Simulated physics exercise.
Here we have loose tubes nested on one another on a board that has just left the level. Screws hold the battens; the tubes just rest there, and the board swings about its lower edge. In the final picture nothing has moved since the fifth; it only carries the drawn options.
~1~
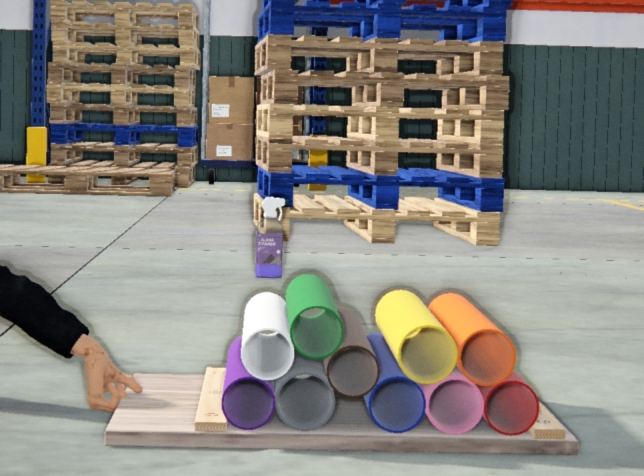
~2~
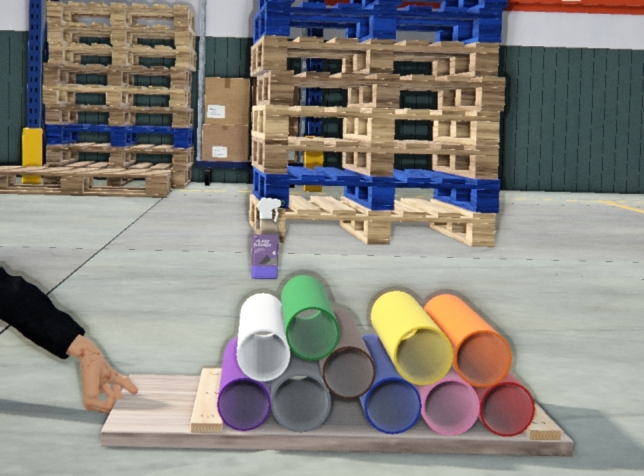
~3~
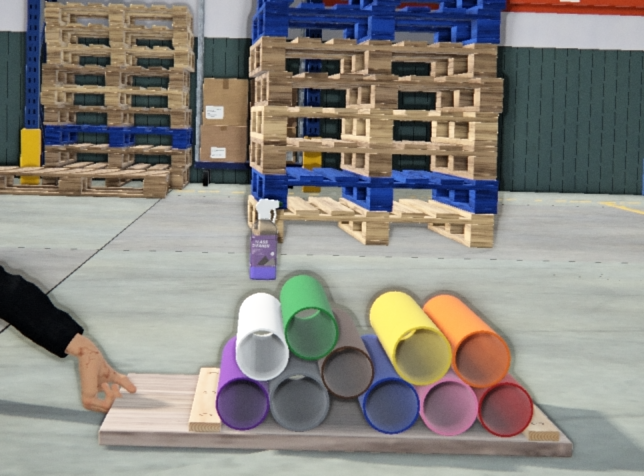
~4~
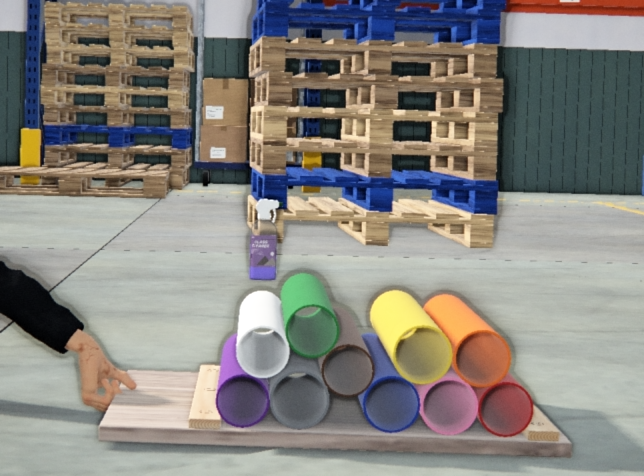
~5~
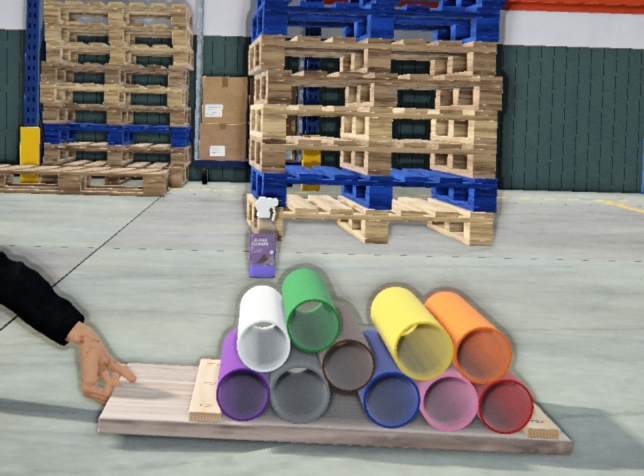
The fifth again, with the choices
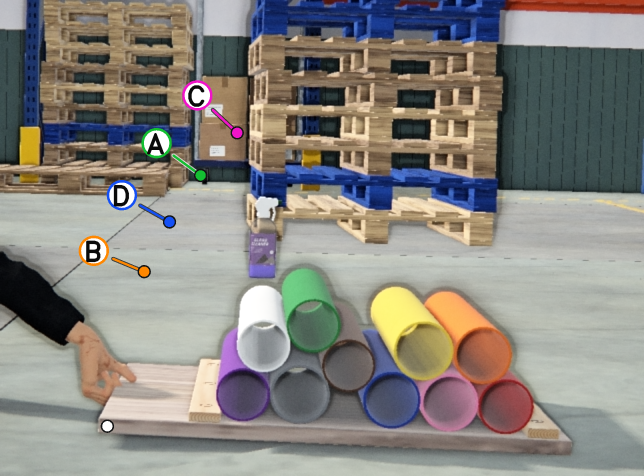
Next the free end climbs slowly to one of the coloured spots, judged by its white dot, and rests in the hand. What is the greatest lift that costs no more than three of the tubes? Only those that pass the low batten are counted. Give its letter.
No higher than B.
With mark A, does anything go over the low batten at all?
Yes, at A.
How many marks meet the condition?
One of them.
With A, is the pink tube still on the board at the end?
The pink tube: No.
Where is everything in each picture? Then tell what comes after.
The first picture shows white tube (268, 354); yellow tube (428, 354); green tube (317, 332).
The second picture shows green tube (312, 334); board (331, 407).
The third picture shows board (329, 407); purple tube (242, 403); white tube (262, 354); brown tube (347, 372).
The fourth picture shows board (329, 405); purple tube (243, 401); grey tube (300, 400).
The fifth picture shows board (329, 401); purple tube (243, 395); grey tube (300, 394).
On the copy, A at (201, 175); B at (144, 272); C at (237, 133); D at (169, 222); the white dot at (107, 426).
On B. First, board at 15°.
Then, board at 21°.
Finally, board at 21°, none over the low batten.
By contrast, A ten over the low batten; C ten over the low batten; D ten over the low batten.
